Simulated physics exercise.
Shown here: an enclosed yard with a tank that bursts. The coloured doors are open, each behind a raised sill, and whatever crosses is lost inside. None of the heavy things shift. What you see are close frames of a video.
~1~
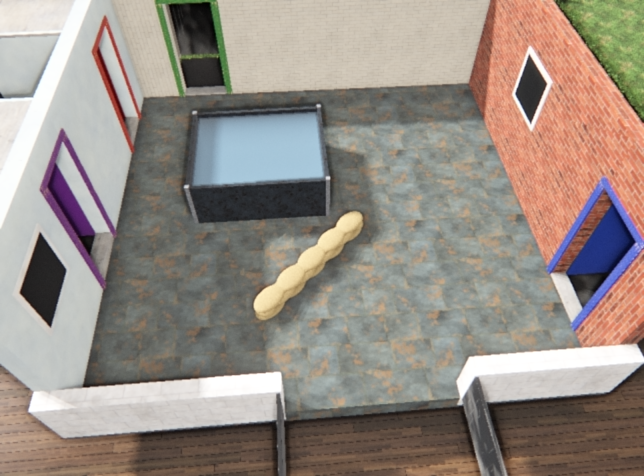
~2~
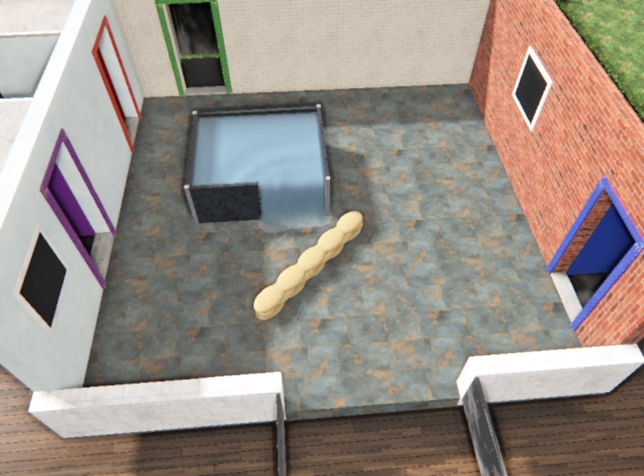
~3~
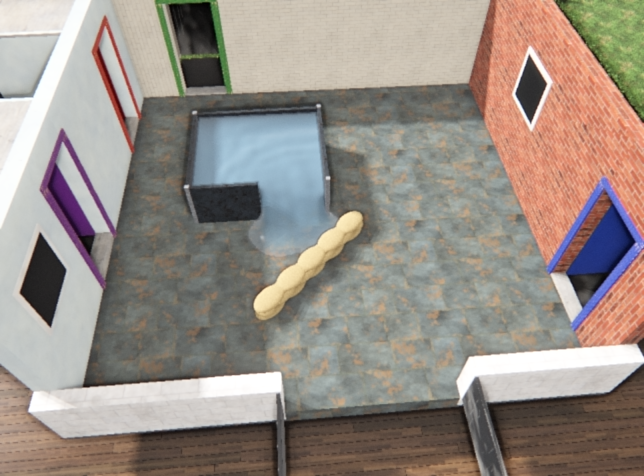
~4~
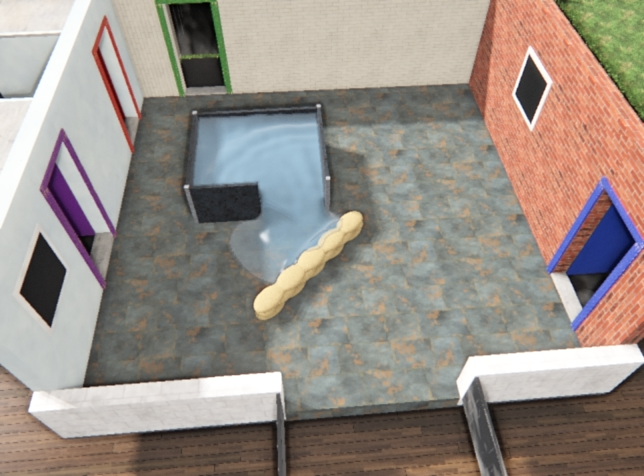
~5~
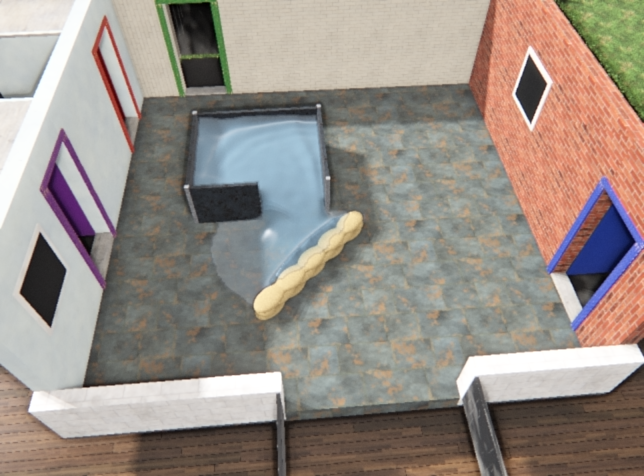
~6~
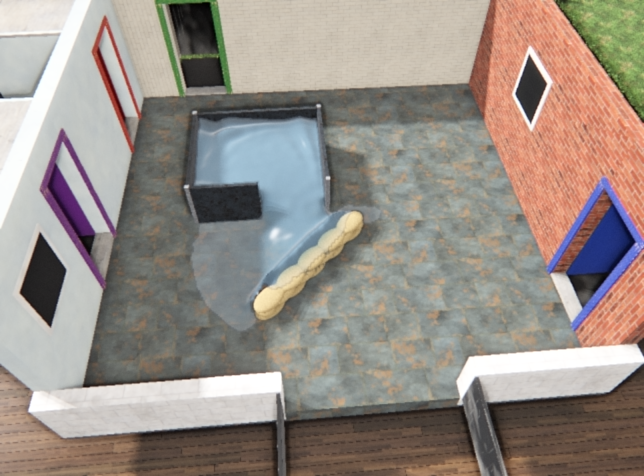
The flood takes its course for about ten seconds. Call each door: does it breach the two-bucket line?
Calls: The green door breaches it; the blue door breaches it; the purple door does not breach it; the red door does not breach it.
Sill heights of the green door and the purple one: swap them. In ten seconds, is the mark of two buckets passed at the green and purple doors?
After the swap, the green falls short while the purple overflows.
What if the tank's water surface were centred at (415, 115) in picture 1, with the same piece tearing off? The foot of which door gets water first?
Note: The one in blue.
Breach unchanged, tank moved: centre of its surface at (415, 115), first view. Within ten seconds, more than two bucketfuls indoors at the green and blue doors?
Green gets less, blue gets more.
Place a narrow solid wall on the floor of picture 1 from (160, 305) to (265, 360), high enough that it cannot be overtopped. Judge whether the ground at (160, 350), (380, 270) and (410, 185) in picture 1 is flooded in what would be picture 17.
Taking the points in the order given, they are high and dry, inundated and inundated.
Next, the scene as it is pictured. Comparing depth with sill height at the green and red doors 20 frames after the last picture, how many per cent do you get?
Near 0 and 10 in a hundred.
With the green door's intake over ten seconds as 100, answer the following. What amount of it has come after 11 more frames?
Share at that point: Roughly 0 %.
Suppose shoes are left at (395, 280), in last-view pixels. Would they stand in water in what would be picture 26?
That spot would be not wet.
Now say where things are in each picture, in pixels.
In the first frame, still water in the water tank at (258, 148).
In the second frame, the front is at (262, 225), out from the gap at (294, 205).
In the third frame, the front is at (266, 250), out from the gap at (294, 206).
In the fourth frame, water pours out at (294, 207) and has run to (281, 283).
In the fifth frame, water pours out at (294, 207) and has run to (255, 301).
In the sixth frame, water pours out at (294, 206) and has run to (243, 326).
A moment on, water covers 25 % of the floor; the green door not reached, the blue door not reached, the purple door not reached, the red door not reached.
Next, water covers 50 % of the floor; the green door not reached, the blue door not reached, the purple door wet at the sill, nothing in, the red door not reached.
Then, water covers 50 % of the floor; the green door not reached, the blue door wet at the sill, nothing in, the purple door wet at the sill, nothing in, the red door not reached.
Later, water covers 80 % of the floor; the green door under two buckets in, the blue door under two buckets in, the purple door under two buckets in, the red door wet at the sill, nothing in.
In the end, water covers 95 % of the floor; the green door far over two buckets in, the blue door over two buckets in, the purple door under two buckets in, the red door under two buckets in.
